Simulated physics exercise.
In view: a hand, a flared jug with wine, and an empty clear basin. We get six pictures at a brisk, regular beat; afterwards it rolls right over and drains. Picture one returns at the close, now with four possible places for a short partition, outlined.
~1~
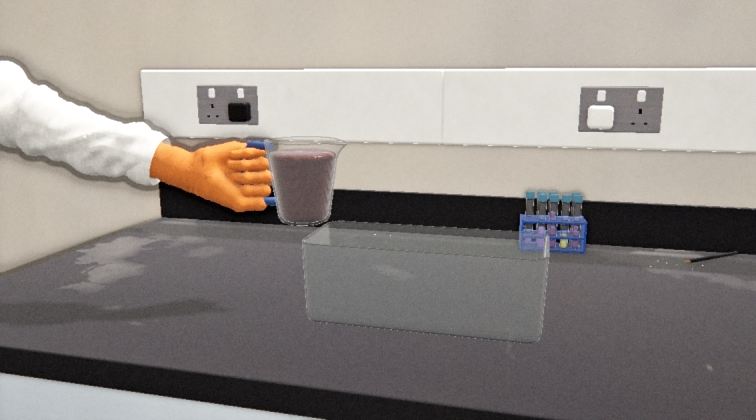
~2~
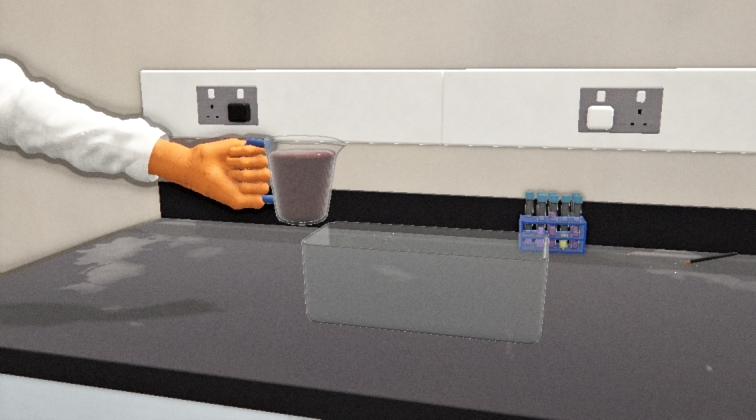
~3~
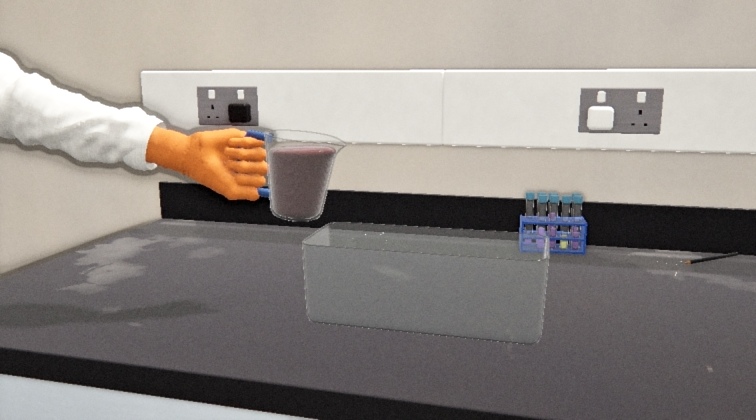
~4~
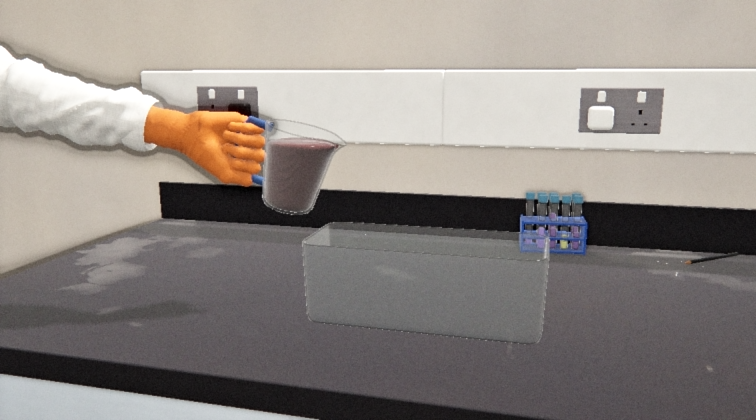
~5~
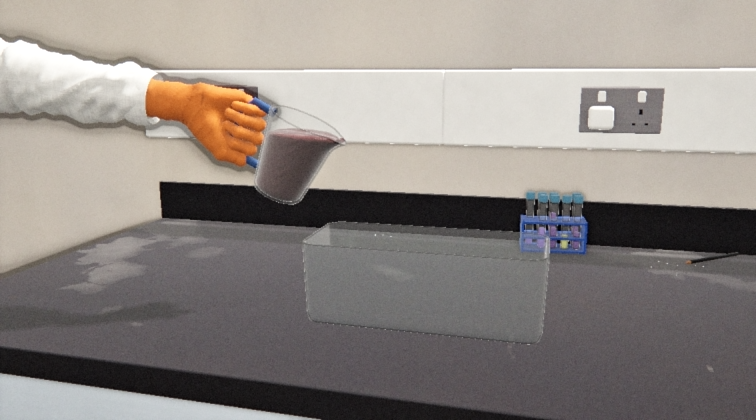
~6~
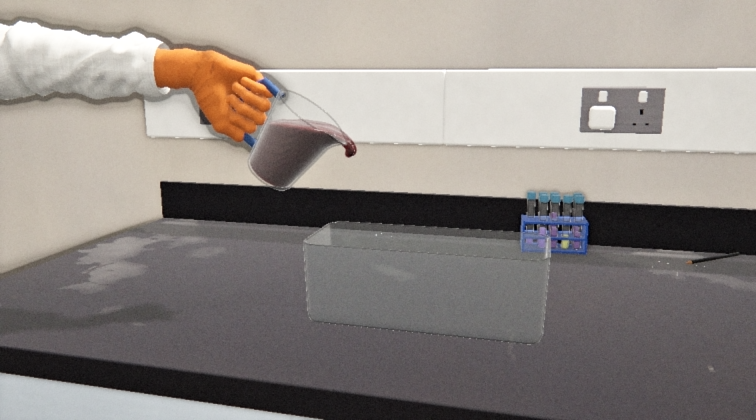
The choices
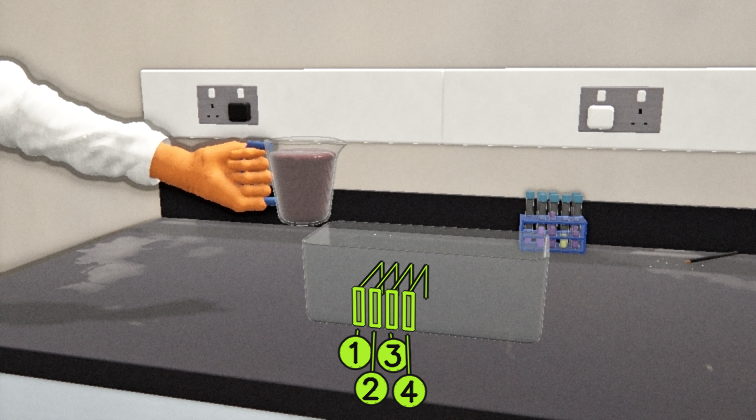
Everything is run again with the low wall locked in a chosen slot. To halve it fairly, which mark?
The answer is place 4.
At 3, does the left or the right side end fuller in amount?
The right side.
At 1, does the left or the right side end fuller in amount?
The right side.
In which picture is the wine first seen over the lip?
In picture 6.
On the marked copy, 1 at (357, 330); 2 at (374, 332); 3 at (390, 333); 4 at (407, 335).
Choosing 1, about 5 % ends left of the wall and 93 % right of it.
Choosing 2, about 4 % ends left of the wall and 94 % right of it.
Choosing 3, about 11 % ends left of the wall and 88 % right of it.
Choosing 4, about 46 % ends left of the wall and 52 % right of it.
